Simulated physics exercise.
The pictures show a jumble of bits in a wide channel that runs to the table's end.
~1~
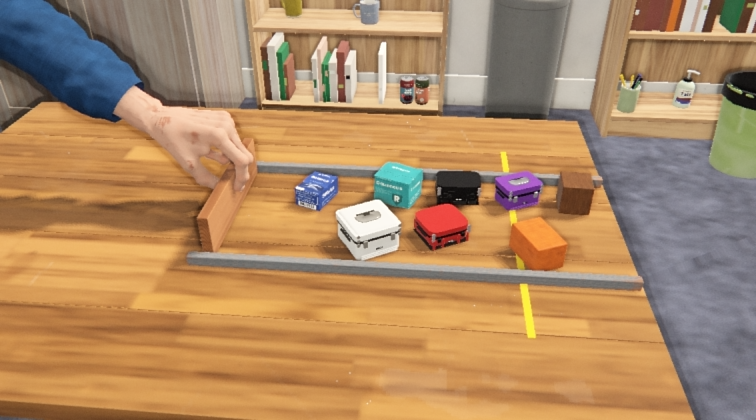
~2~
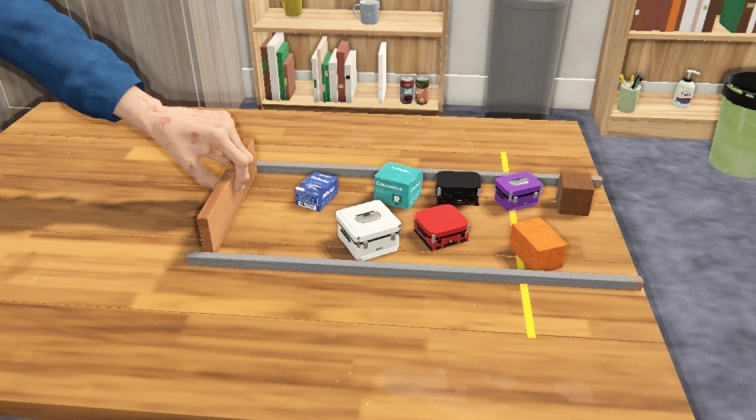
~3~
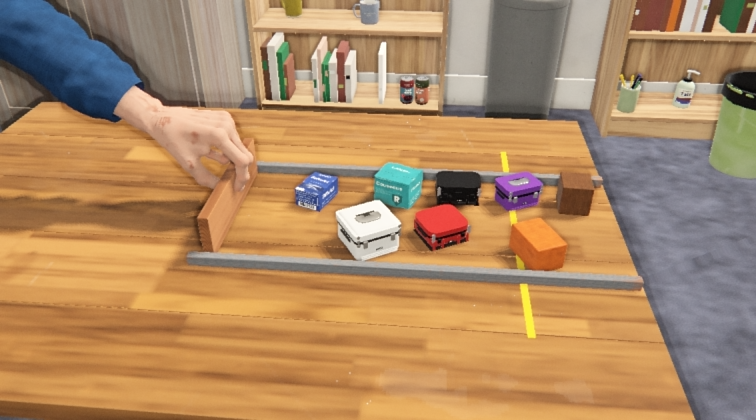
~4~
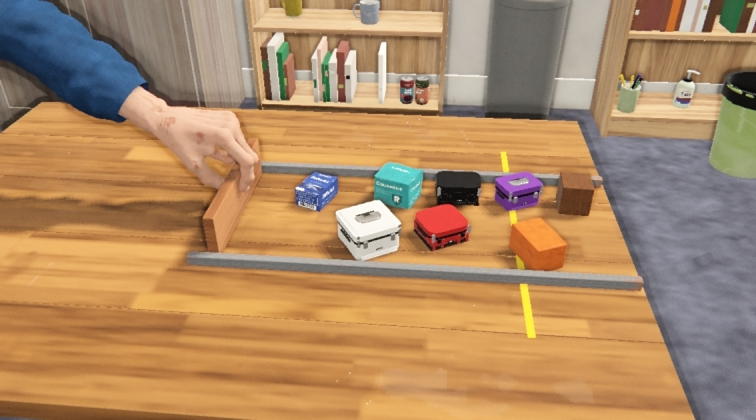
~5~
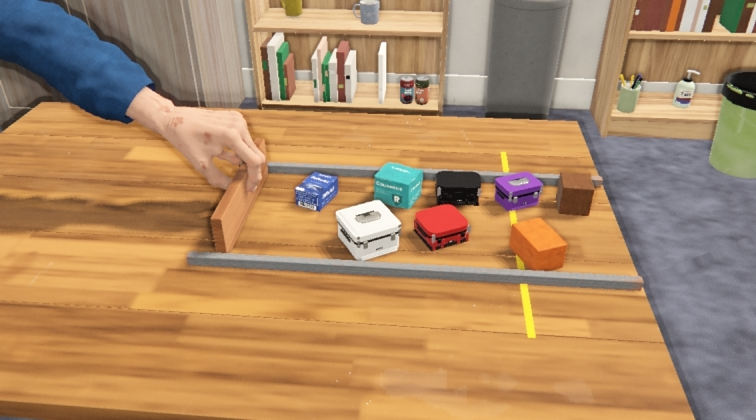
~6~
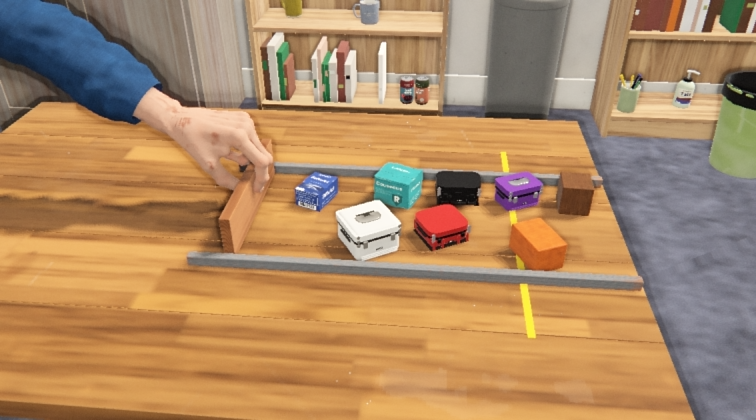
To begin with, a hand holds an upright brown board at the left end of a channel between two gray rails, with colorful cases and blocks scattered ahead of it. The hand then slides the board slightly to the right, while the blue box and everything else stay still.
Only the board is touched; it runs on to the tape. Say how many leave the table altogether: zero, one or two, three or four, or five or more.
The number that fall off is one or two.
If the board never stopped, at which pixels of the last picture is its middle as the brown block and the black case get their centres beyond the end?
Near (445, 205) and (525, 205).
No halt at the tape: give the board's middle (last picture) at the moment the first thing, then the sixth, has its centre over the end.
First at (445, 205), next at (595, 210).
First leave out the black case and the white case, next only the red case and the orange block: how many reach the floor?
1 in the first case, 2 in the second.
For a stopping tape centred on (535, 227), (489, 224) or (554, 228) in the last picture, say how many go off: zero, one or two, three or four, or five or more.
In that order: Three to four; one to two; 3 or 4.
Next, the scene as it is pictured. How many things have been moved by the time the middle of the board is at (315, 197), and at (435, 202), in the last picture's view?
1 and 7.
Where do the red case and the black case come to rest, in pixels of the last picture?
The red case at (544, 223), the black case at (600, 193).
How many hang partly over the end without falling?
That would be 1.
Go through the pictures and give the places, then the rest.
In the first picture, brown block (575, 193); orange block (537, 245); purple case (517, 192); board (231, 193); tape (515, 226).
In the second picture, orange block (537, 245); black case (458, 189).
In the third picture, purple case (517, 192); red case (441, 227).
In the fourth picture, brown block (575, 193); blue box (317, 191).
In the fifth picture, orange block (537, 245); white case (368, 230).
In the sixth picture, brown block (575, 193); orange block (537, 245); purple case (517, 192); board (250, 194); tape (515, 226).
A little later, none off yet; brown block at rest near (575, 193); orange block at rest near (537, 245); purple case at rest near (517, 192).
When it is over, the number that fall off is one or two; down, purple case and brown block.
